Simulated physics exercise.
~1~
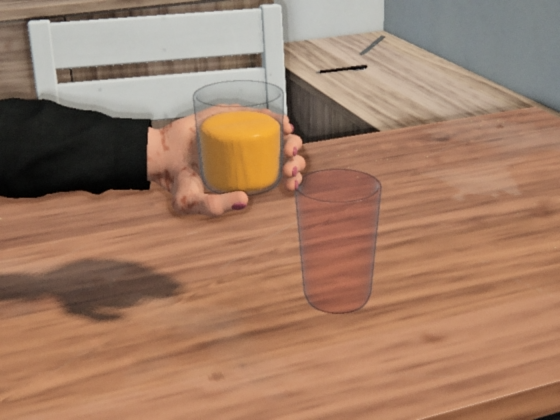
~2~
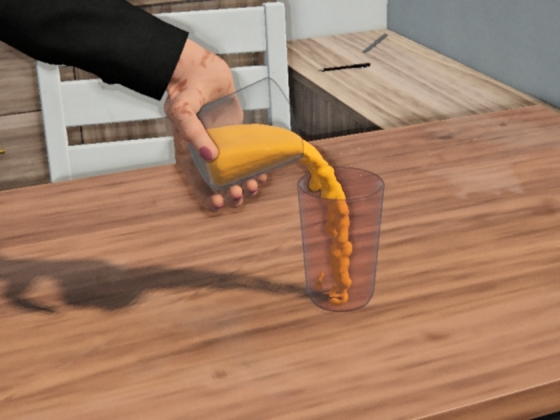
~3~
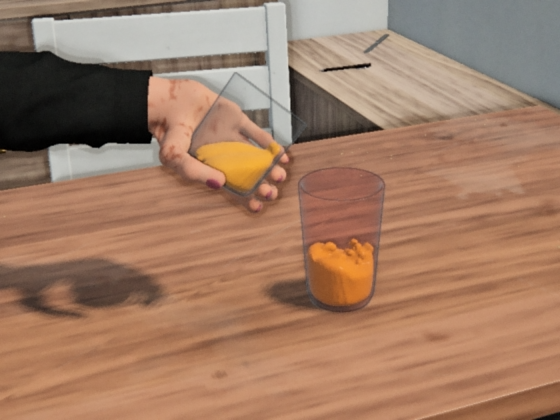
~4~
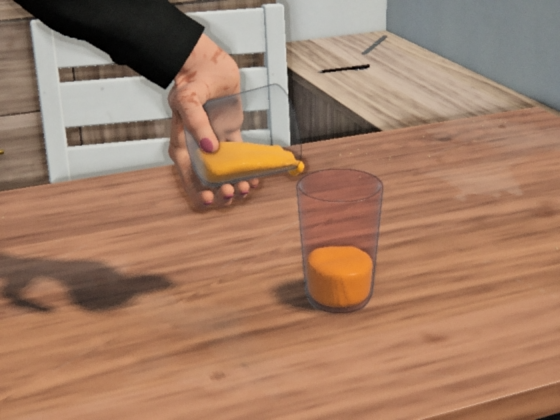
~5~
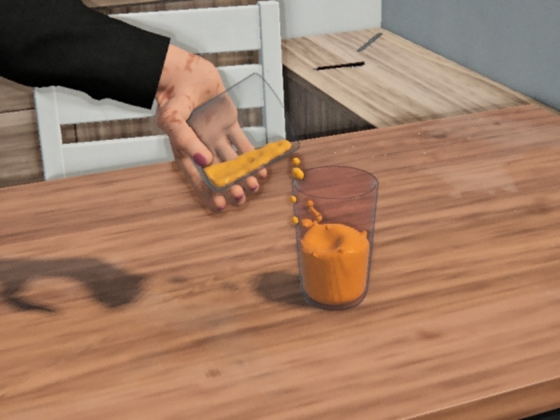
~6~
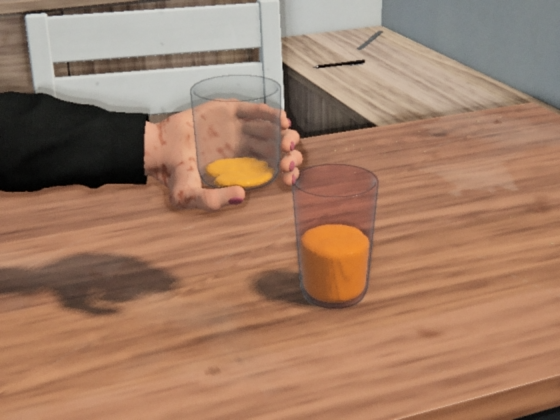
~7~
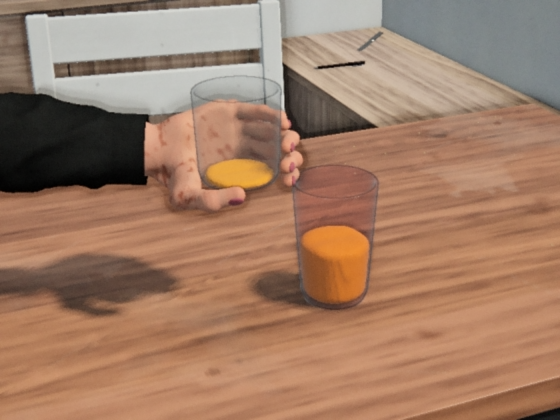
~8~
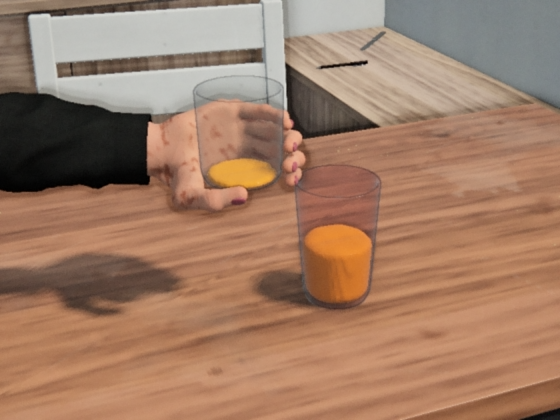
A hand in a black sleeve holds up a clear glass of orange-yellow juice at the left, above a wooden table seen from slightly above in a gently swaying view. An empty, reddish-tinted tumbler stands to its right, with a white chair behind. The hand tips the glass, and juice streams into the tumbler. It eases the glass partly back, pausing the flow, then tilts it steeply again, sending more juice and a few drops across. Finally it levels the glass, leaving a shallow layer inside, while the tumbler stands roughly half full and the tabletop looks clear of spills.
